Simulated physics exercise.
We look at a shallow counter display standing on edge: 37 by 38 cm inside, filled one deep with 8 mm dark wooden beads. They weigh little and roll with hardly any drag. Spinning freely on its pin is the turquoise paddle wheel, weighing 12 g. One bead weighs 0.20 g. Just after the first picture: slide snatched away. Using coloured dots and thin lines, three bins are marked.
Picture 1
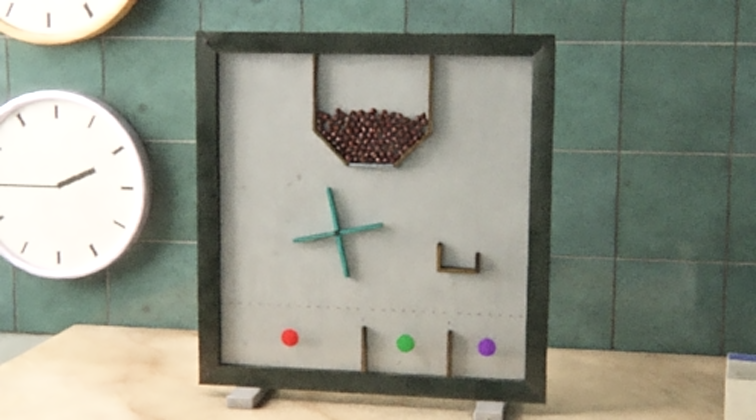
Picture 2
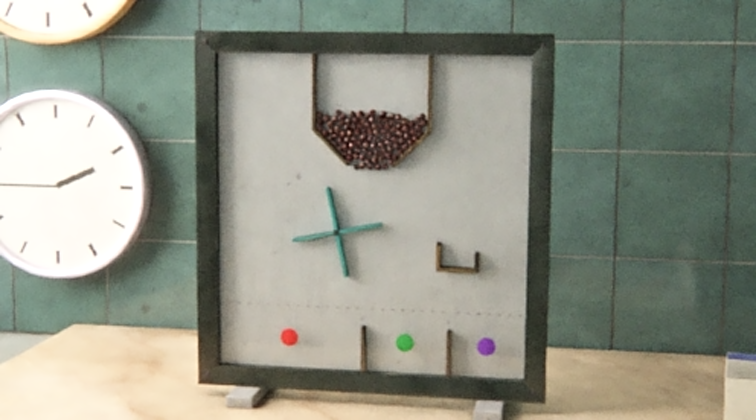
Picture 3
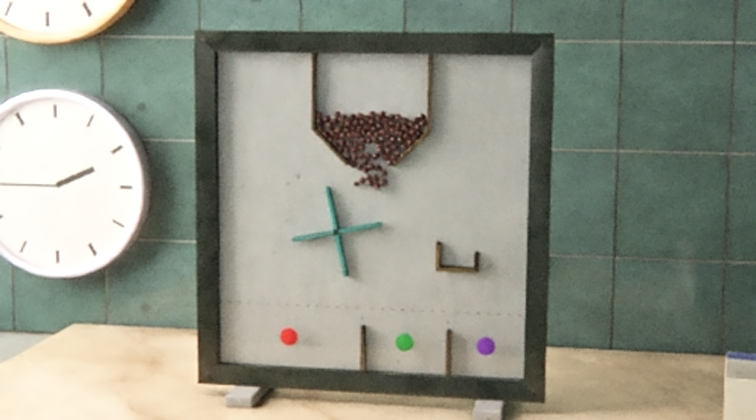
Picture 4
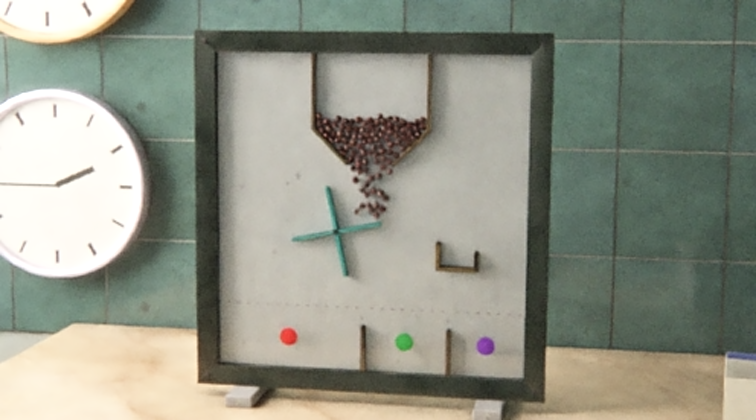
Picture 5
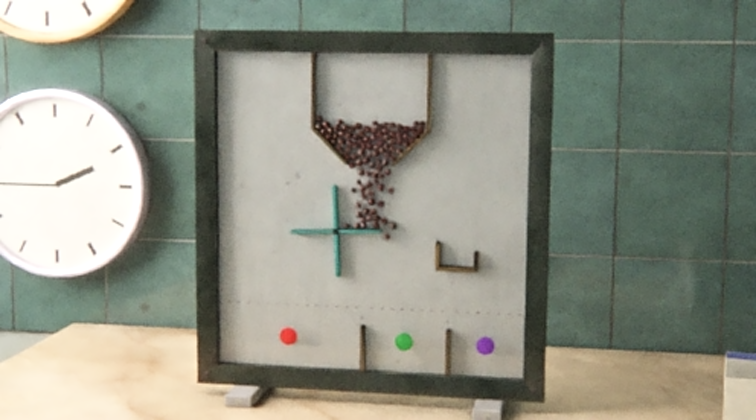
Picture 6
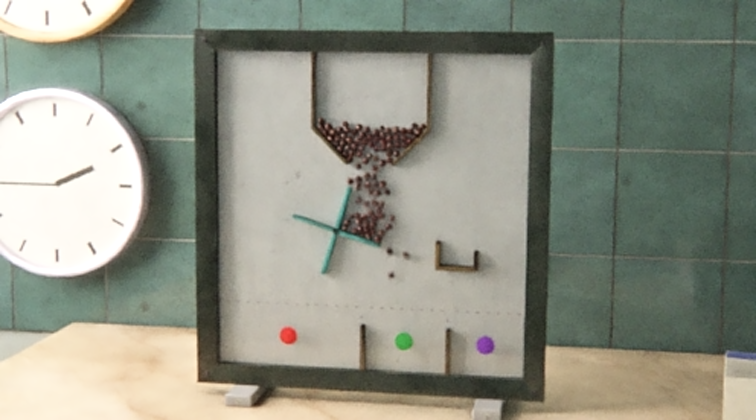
On a counter before green tiles, dark beads pour from a funnel in an upright display, turning a turquoise paddle wheel clockwise.
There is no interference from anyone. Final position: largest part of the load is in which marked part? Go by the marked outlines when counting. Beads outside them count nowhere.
Marked green.
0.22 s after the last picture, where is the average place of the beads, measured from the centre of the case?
Offset: Approx. 2 cm right, 10 cm below.
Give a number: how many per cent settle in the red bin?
Estimated share there: Roughly 20 per cent.
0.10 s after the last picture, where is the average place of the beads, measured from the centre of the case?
About 1 cm right and 1 cm below.
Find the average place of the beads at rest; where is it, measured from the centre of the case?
About 1 cm right and 17 cm below.
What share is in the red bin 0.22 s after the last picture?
I'd say near 10 in a hundred.
Then, 0.10 s later than the last picture, the beads' middle is 1 cm right of and 1 cm below the centre; green 15 %.
Then, 0.22 s later than the last picture, the beads' middle is 2 cm right of and 10 cm below the centre; red 10 %, green 45 %.
Then, 0.45 s later than the last picture, the beads' middle is 2 cm right of and 16 cm below the centre; red 20 %, green 80 %.
All still 3.8 s after it, red 20 %, purple 0 %, green 80 %.
